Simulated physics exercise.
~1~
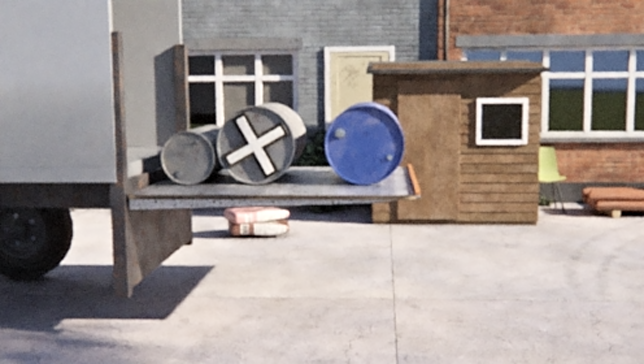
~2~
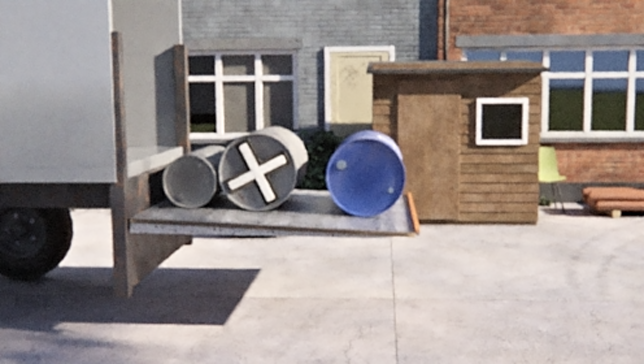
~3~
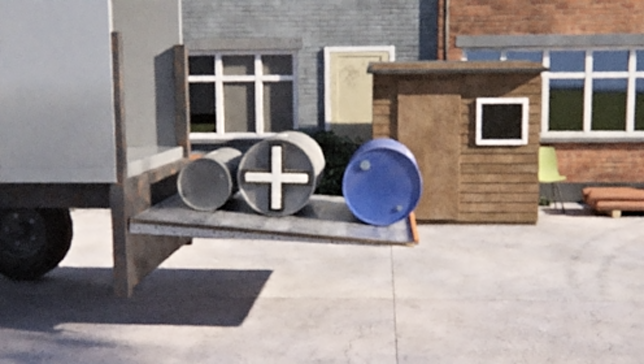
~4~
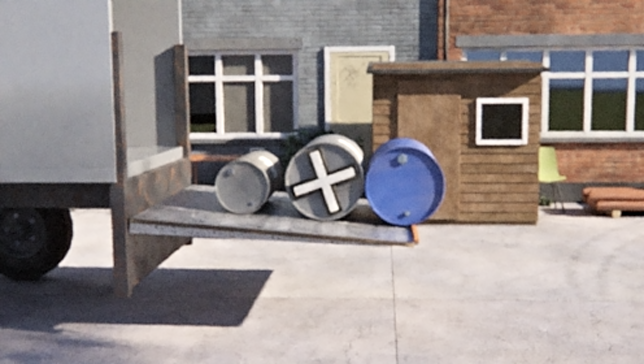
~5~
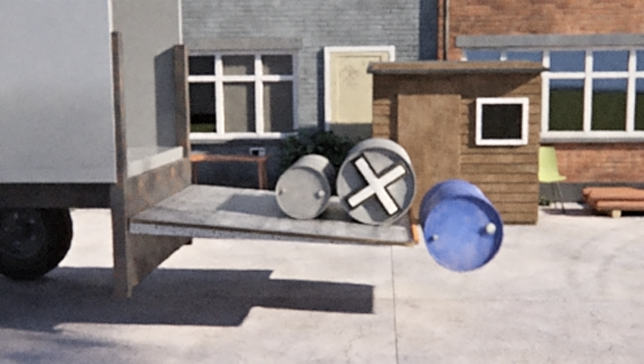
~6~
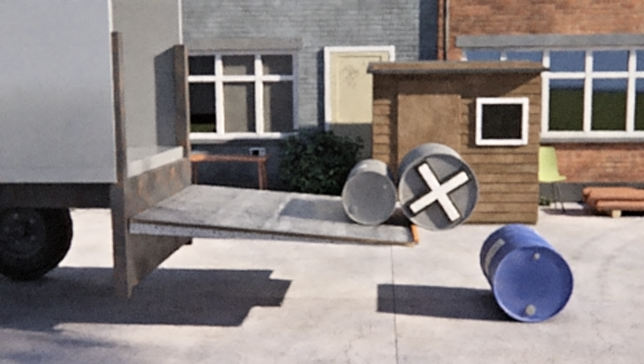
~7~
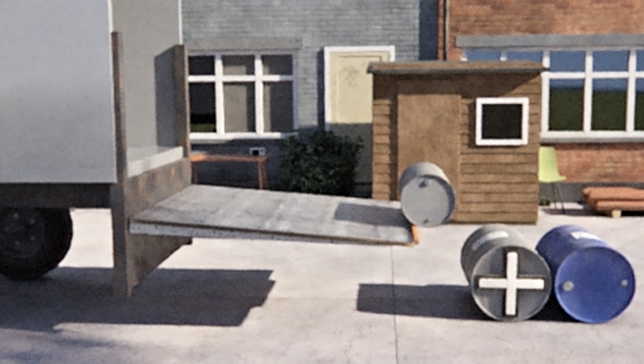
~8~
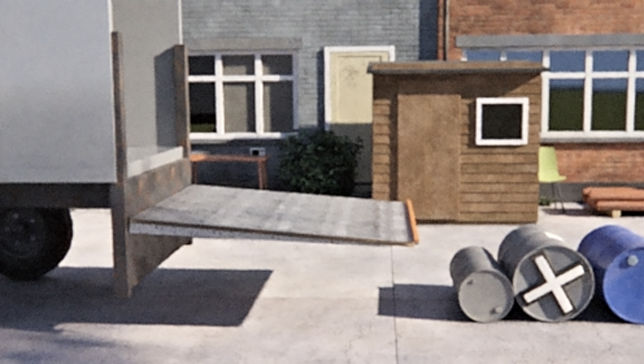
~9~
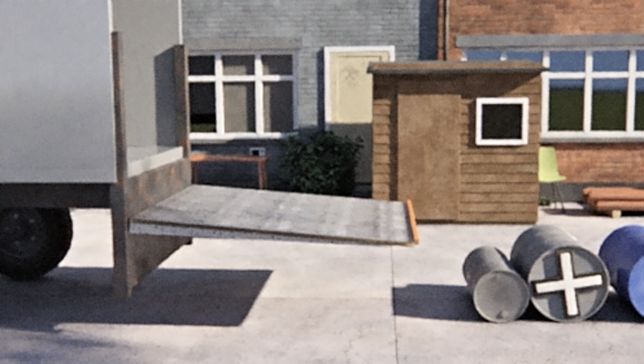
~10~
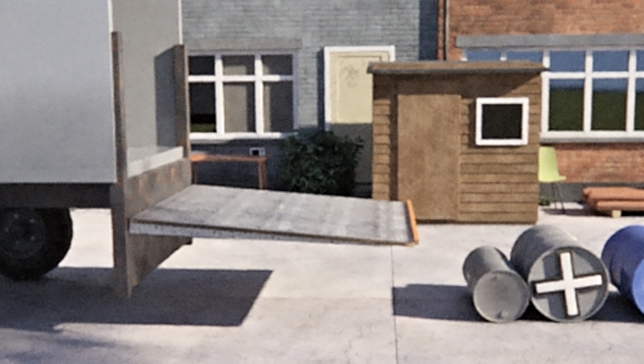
In a yard, three drums roll right off a truck's tilted tail-lift and settle on the ground.
